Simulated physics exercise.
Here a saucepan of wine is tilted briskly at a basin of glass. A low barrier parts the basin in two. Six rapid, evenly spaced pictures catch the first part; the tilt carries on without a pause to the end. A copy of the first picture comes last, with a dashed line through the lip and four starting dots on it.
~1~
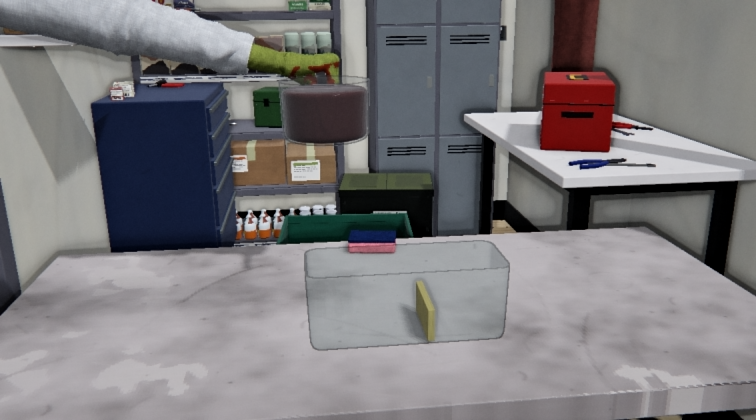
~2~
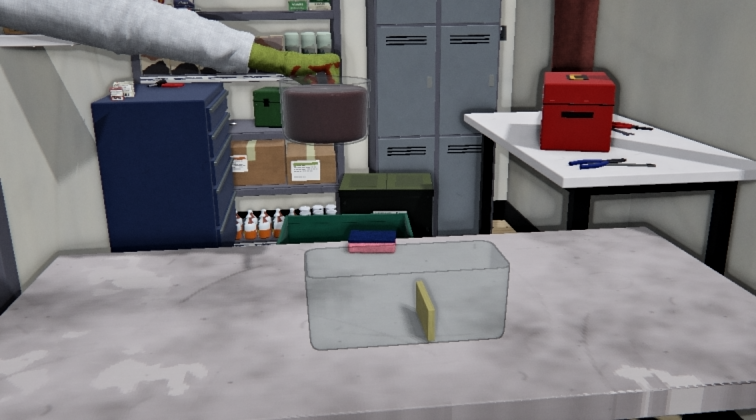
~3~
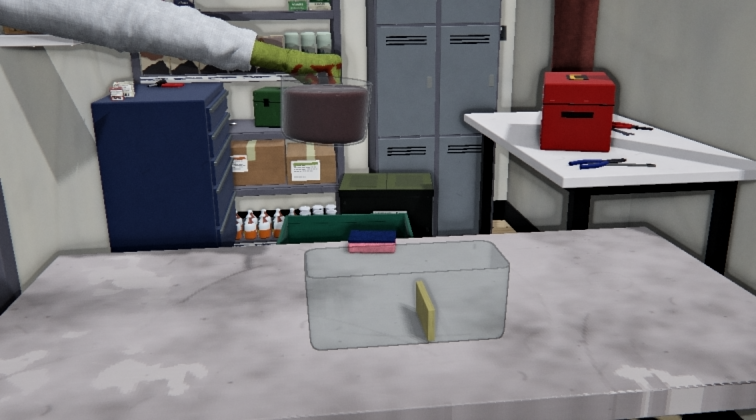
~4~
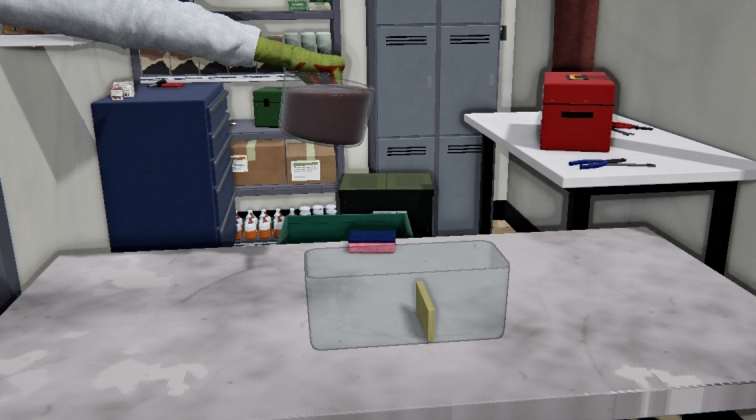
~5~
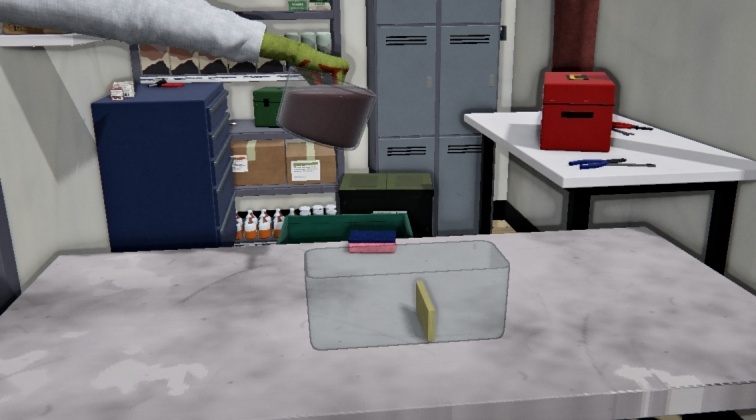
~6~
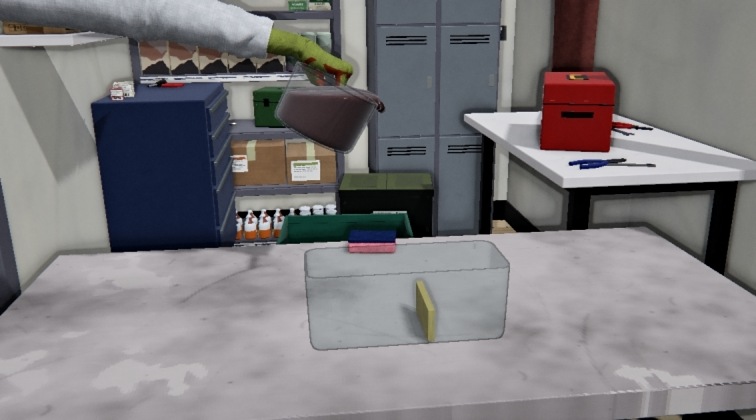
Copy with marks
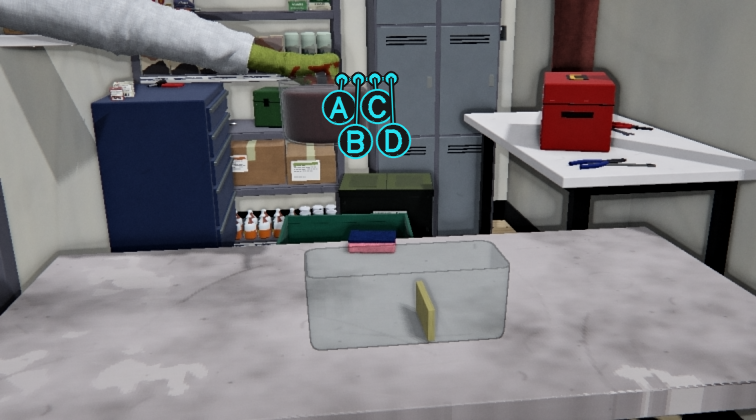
In this clip, a green-gloved hand holds a pan of dark liquid above a table with a clear basin containing a low yellow divider, then tilts it to the right until liquid just reaches over its lip.
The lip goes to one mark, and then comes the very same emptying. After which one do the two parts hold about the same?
Dot B does it best.
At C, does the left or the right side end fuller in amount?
The right one.
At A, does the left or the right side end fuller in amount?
The left side.
On the marked copy, A at (341, 79); B at (358, 79); C at (374, 79); D at (391, 78).
With A, about 75 % ends left of the wall and 22 % right of it; 3 % is lost outside.
With B, about 46 % ends left of the wall and 53 % right of it.
With C, about 20 % ends left of the wall and 78 % right of it.
With D, about 11 % ends left of the wall and 87 % right of it.
